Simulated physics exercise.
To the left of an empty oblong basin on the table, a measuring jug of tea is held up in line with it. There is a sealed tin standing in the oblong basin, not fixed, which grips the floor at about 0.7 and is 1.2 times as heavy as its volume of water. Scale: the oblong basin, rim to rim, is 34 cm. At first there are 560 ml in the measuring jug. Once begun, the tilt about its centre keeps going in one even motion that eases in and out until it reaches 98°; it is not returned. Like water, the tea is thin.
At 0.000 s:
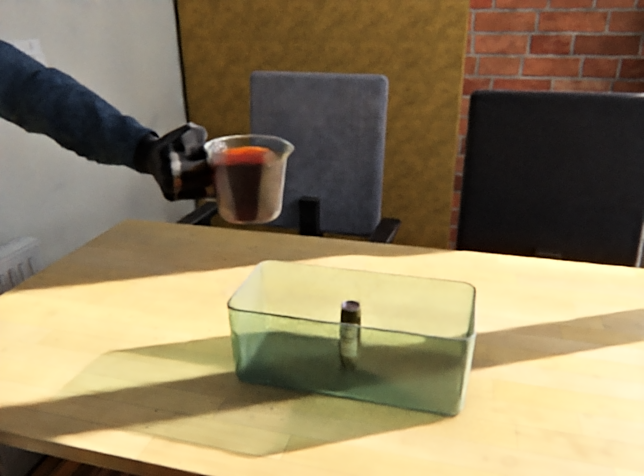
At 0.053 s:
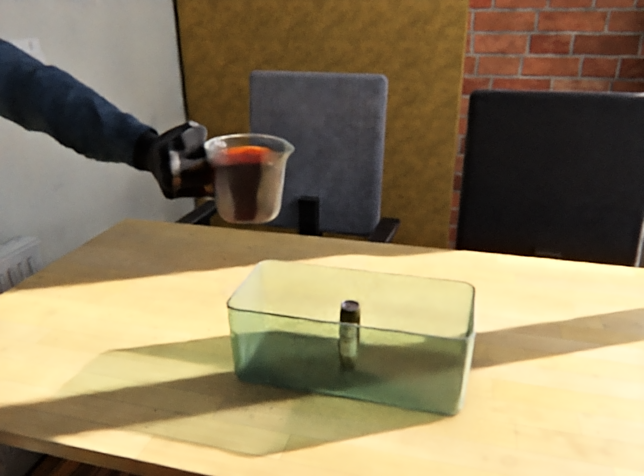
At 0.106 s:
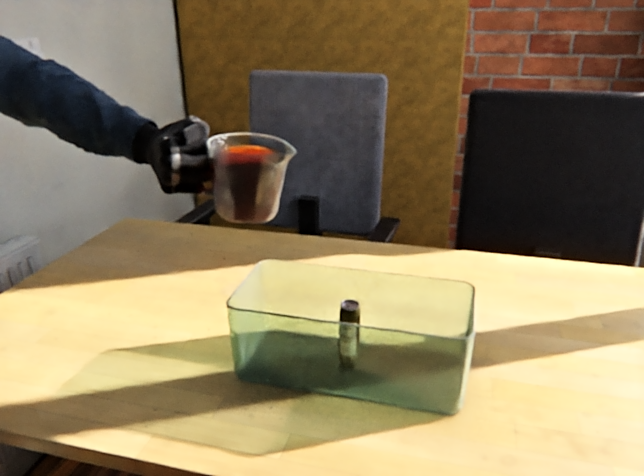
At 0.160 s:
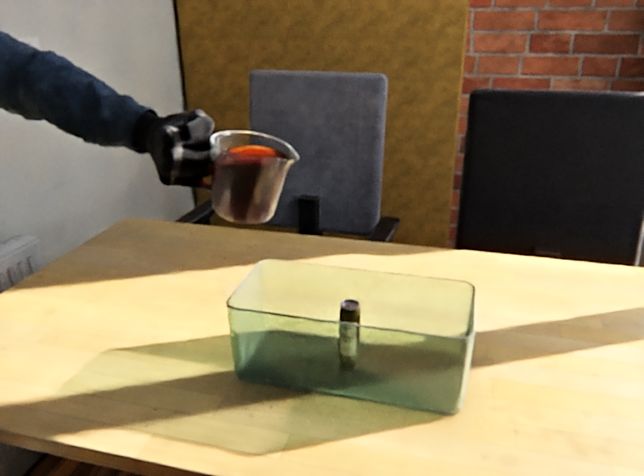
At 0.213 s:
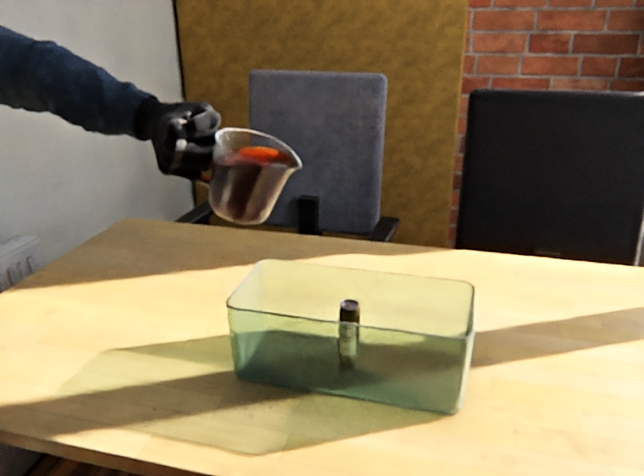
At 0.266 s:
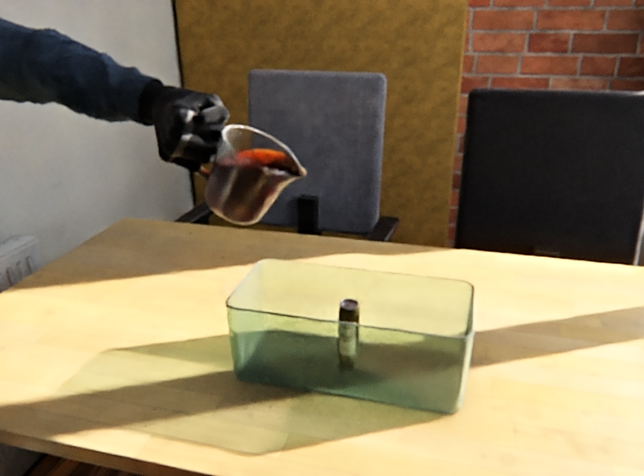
The clip shows a gloved hand holding a clear measuring jug of reddish-brown tea above a table, left of a greenish oblong basin with a small tin inside; the hand gradually tilts the jug rightward, bringing the tea to its rim.
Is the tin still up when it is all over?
No, the tin goes over.
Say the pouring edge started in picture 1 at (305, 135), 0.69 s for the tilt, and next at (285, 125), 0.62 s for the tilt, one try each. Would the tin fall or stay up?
In the first try it remains standing; in the second it comes down.
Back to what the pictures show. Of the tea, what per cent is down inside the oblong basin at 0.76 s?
Around 72 per cent of the whole.
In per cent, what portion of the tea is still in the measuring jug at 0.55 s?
52 %.
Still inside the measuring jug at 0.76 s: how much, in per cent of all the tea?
Around 12 in a hundred is still there.
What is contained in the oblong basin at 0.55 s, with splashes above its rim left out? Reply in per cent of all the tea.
Roughly 16 per cent.
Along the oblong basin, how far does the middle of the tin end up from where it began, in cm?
The tin's middle ends up about 10.0 cm along the basin.
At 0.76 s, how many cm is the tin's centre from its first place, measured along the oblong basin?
Around 1 cm.
After 0.55 s the tilt is 85° and 52 per cent is still to pour; the tin stands where it began.
After 0.76 s the tilt is 98° and 11 per cent is still to pour; the tin stands 1 cm from where it began.
After 0.98 s the tilt is 98° and 1 per cent is still to pour; the tin leans 32°.
After 1.22 s the tilt is 98° and 0 per cent is still to pour; the tin lies on its side.
In the end the tin lies on its side.
